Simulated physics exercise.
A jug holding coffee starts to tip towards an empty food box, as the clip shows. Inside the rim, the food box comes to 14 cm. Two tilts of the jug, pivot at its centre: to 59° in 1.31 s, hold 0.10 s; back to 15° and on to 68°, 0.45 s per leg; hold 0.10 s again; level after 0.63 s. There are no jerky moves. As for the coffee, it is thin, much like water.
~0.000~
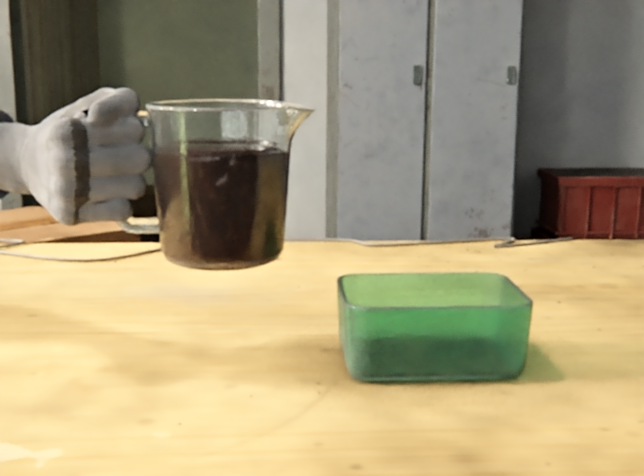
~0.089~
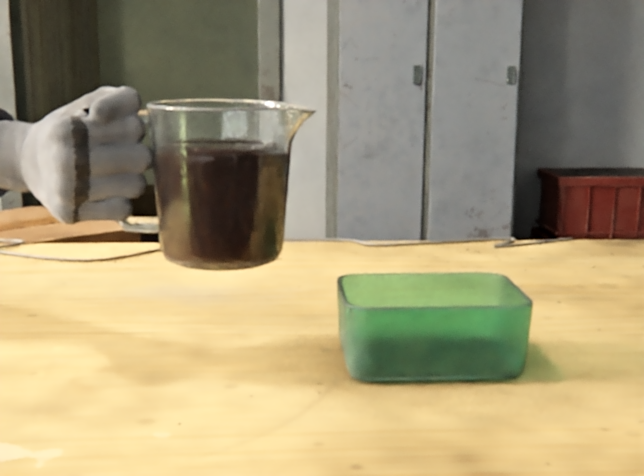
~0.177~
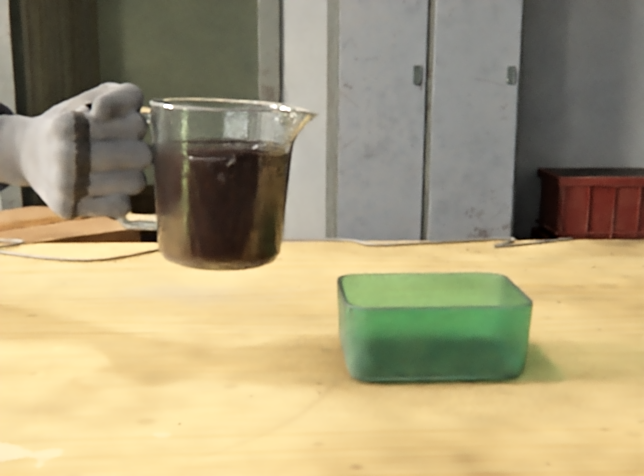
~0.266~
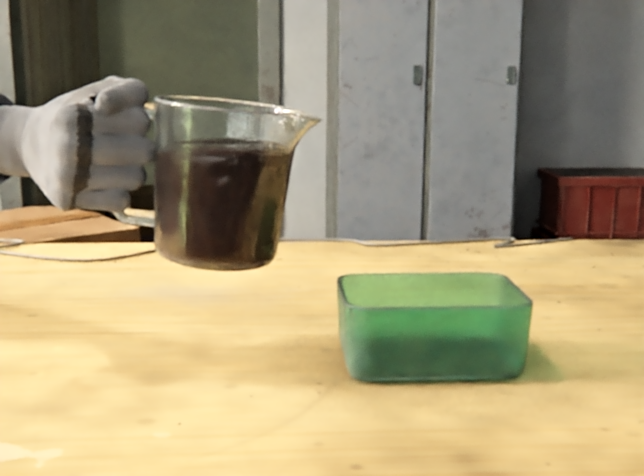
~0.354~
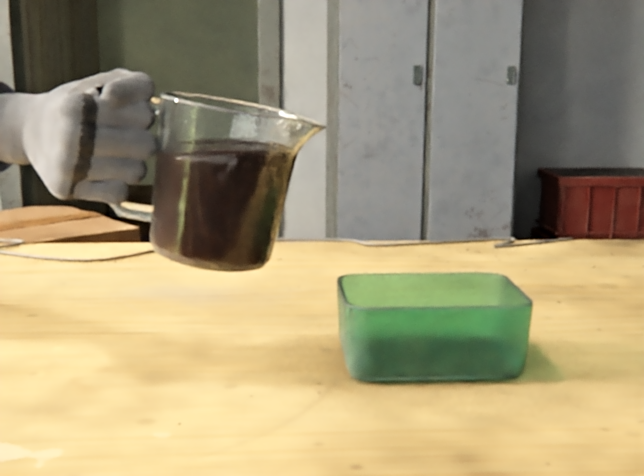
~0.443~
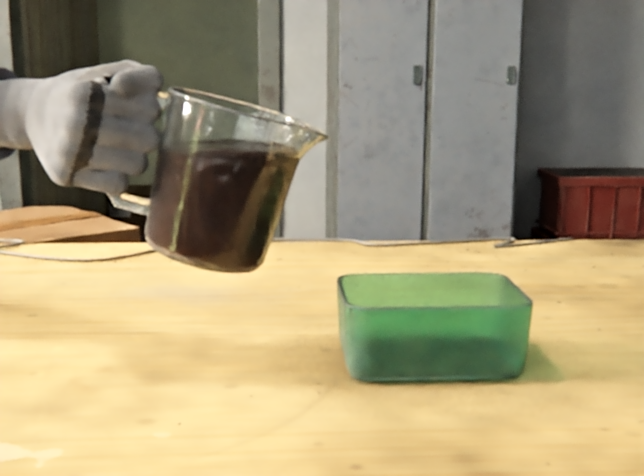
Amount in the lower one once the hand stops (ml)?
370 ml.
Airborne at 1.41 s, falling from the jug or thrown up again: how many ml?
About 40 ml.
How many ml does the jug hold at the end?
It ends up holding near 220 ml.
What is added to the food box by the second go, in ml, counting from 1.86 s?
About 120 ml.
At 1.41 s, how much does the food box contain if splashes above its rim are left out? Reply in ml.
I'd put it around 180 ml.
After 1.41 s the tilt is 59° and the food box has 175 ml, the jug 375 ml, and 5 ml is on the table top.
After 1.86 s the tilt is 15° and the food box has 250 ml, the jug 340 ml, and 5 ml is on the table top.
After 2.41 s the tilt is 68° and the food box has 270 ml, the jug 275 ml, and 5 ml is on the table top.
After 2.86 s the tilt is 13° and the food box has 370 ml, the jug 215 ml, and 5 ml is on the table top.
In the end the food box has 370 ml, the jug 215 ml, and 5 ml is on the table top.
